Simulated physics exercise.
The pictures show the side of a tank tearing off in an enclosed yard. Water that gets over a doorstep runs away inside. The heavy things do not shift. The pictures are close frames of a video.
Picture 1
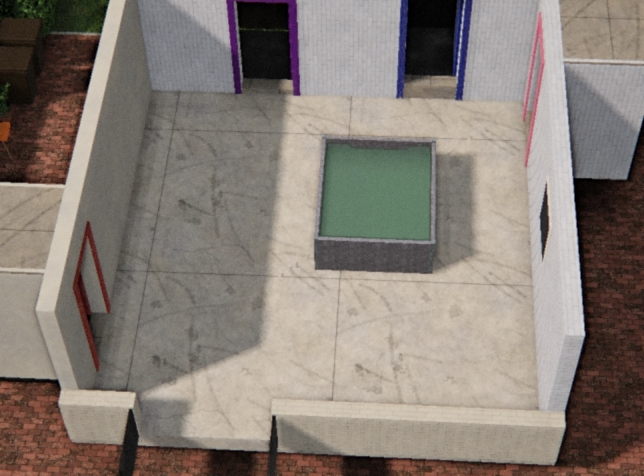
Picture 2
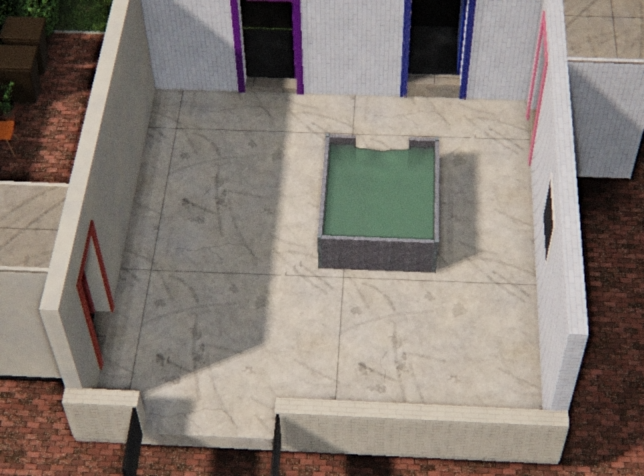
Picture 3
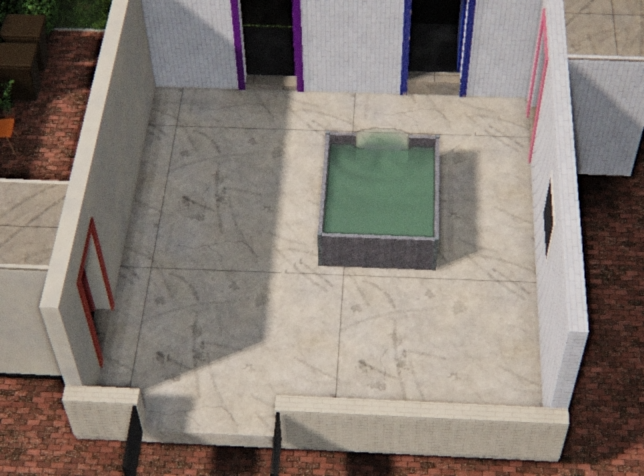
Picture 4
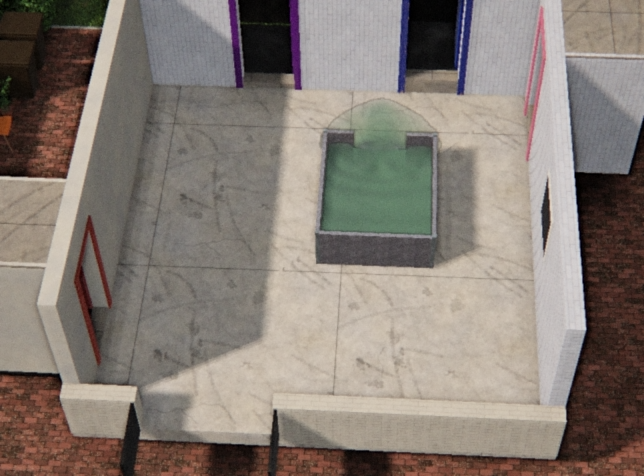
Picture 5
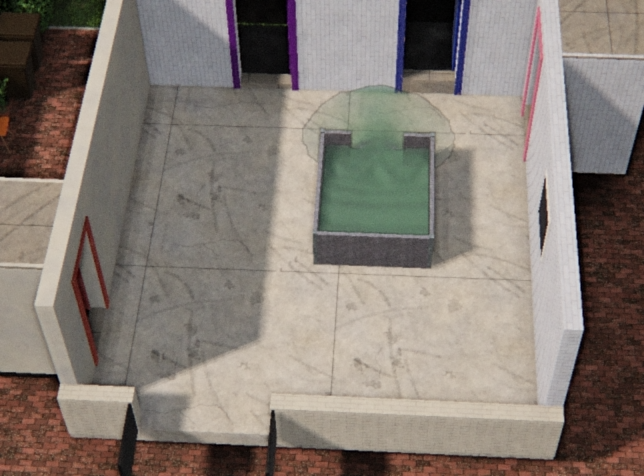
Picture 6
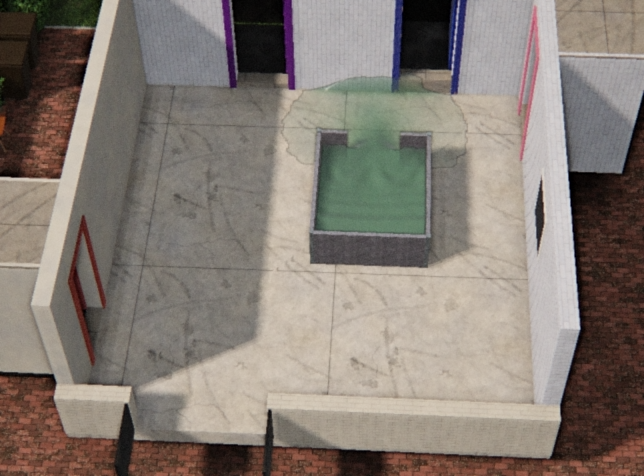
Green water breaks out through a gap in the far side of an open tank and fans across the pale floor in a thin, widening sheet. The dark grey tank stands right of centre in a walled yard seen from high above, with purple and blue doorways behind and a red frame at left. Ripples cross the water still inside, while the view shifts very slightly.
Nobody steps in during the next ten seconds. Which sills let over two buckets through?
The red door stays under that; the pink door stays under that; the purple door stays under that; the blue door stays under that.
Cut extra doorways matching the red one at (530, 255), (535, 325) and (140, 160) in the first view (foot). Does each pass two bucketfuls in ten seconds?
As listed: Keeps below it, is under, takes more.
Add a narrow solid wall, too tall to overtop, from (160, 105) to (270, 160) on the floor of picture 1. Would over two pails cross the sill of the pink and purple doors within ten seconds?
In short: Pink holds, purple floods.
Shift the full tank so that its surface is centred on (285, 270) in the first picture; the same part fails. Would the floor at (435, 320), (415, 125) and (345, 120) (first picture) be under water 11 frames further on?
In that order: Clear, under water, flooded.
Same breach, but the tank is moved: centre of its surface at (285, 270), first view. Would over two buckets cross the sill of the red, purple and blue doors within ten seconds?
The red door is under; the purple door goes over; the blue door is under.
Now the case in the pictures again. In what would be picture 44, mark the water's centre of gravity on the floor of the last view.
Near (334, 206).
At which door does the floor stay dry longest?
I say the door marked red.
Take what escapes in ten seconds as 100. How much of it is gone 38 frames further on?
Some 5 per cent.
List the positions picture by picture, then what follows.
In the first frame, the open tank at (377, 191) is whole and still.
In the second frame, water pours out on the open tank's far side and has run to a hidden place.
In the third frame, the front is at (371, 131), out from the gap on the open tank's far side.
In the fourth frame, the front is at (391, 104), out from the gap on the open tank's far side.
In the fifth frame, the front is at (413, 95), out from the gap on the open tank's far side.
In the sixth frame, the front is at (445, 95), out from the gap on the open tank's far side.
A moment on, water covers 15 % of the floor; the red door not reached, the pink door not reached, the purple door wet at the sill, nothing in, the blue door wet at the sill, nothing in.
Next, water covers 20 % of the floor; the red door not reached, the pink door wet at the sill, nothing in, the purple door wet at the sill, nothing in, the blue door under two buckets in.
Then, water covers 45 % of the floor; the red door not reached, the pink door wet at the sill, nothing in, the purple door under two buckets in, the blue door under two buckets in.
Later, water covers 75 % of the floor; the red door wet at the sill, nothing in, the pink door wet at the sill, nothing in, the purple door under two buckets in, the blue door under two buckets in.
In the end, water covers 95 % of the floor; the red door wet at the sill, nothing in, the pink door wet at the sill, nothing in, the purple door under two buckets in, the blue door under two buckets in.
